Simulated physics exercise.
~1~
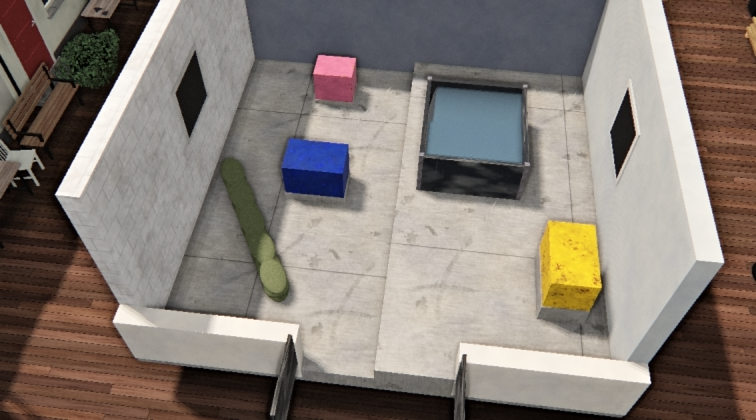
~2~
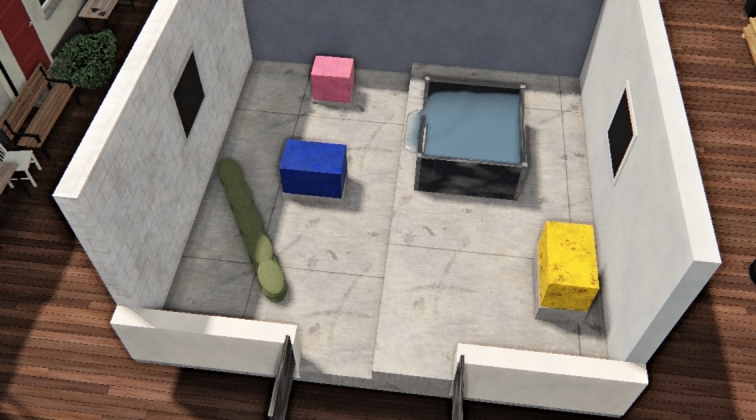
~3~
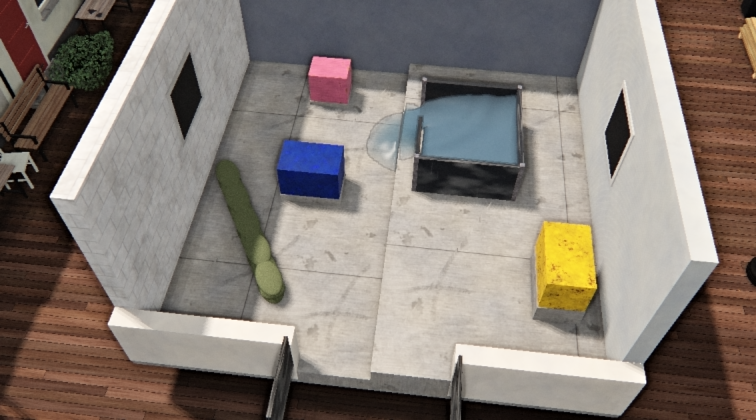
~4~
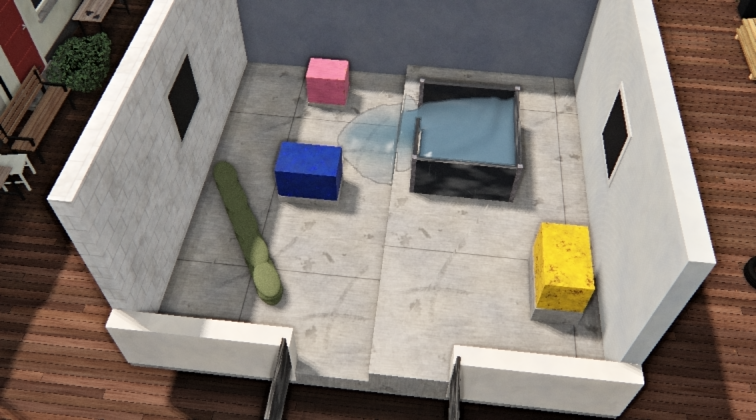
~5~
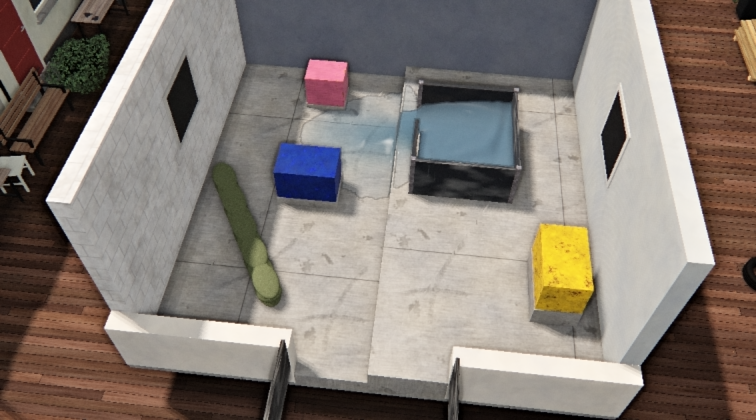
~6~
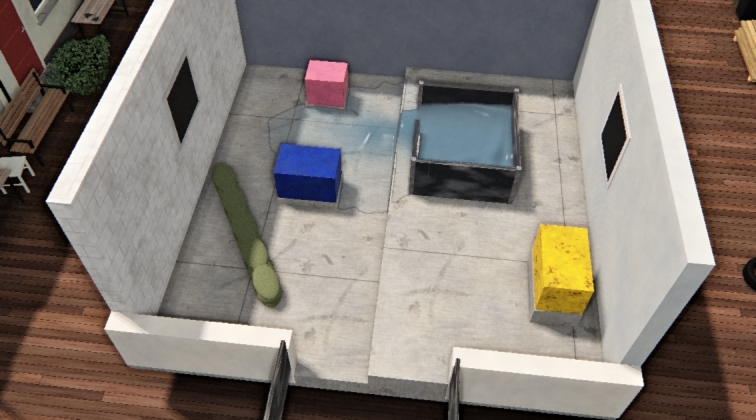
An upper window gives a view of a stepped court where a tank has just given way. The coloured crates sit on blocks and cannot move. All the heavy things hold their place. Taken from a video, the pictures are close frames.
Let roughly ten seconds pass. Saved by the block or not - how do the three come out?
Most likely the pink crate gets water on it; most likely the blue crate gets water on it; most likely the yellow crate remains untouched.
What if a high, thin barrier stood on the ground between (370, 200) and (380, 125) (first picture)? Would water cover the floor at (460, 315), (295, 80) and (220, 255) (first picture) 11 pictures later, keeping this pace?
Taking the three spots in order: Spared, soaked, spared.
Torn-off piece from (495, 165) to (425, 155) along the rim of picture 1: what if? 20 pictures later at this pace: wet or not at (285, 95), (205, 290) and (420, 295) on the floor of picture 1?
First spot unwetted, second drenched, third drenched.
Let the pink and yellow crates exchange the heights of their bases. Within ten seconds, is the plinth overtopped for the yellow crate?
Verdict on the yellow crate: It is not reached.
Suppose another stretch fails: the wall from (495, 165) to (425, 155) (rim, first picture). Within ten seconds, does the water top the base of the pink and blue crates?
My reading: Pink stays untouched, blue stays untouched.
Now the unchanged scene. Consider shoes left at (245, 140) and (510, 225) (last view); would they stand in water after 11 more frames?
First spot inundated, second spot spared.
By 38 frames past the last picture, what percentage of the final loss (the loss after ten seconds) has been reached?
My figure is about 10 in a hundred.
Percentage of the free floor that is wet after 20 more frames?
Estimate: Some 40 in a hundred.
A moment on, water covers 25 % of the floor; the pink crate water round its plinth, the blue crate water round its plinth, the yellow crate not reached.
Next, water covers 30 % of the floor; the pink crate water round its plinth, the blue crate water round its plinth, the yellow crate not reached.
Then, water covers 40 % of the floor; the pink crate water round its plinth, the blue crate water round its plinth, the yellow crate not reached.
Later, water covers 50 % of the floor; the pink crate water round its plinth, the blue crate water round its plinth, the yellow crate not reached.
In the end, water covers 55 % of the floor; the pink crate was topped, the blue crate was topped, the yellow crate stayed above the water.
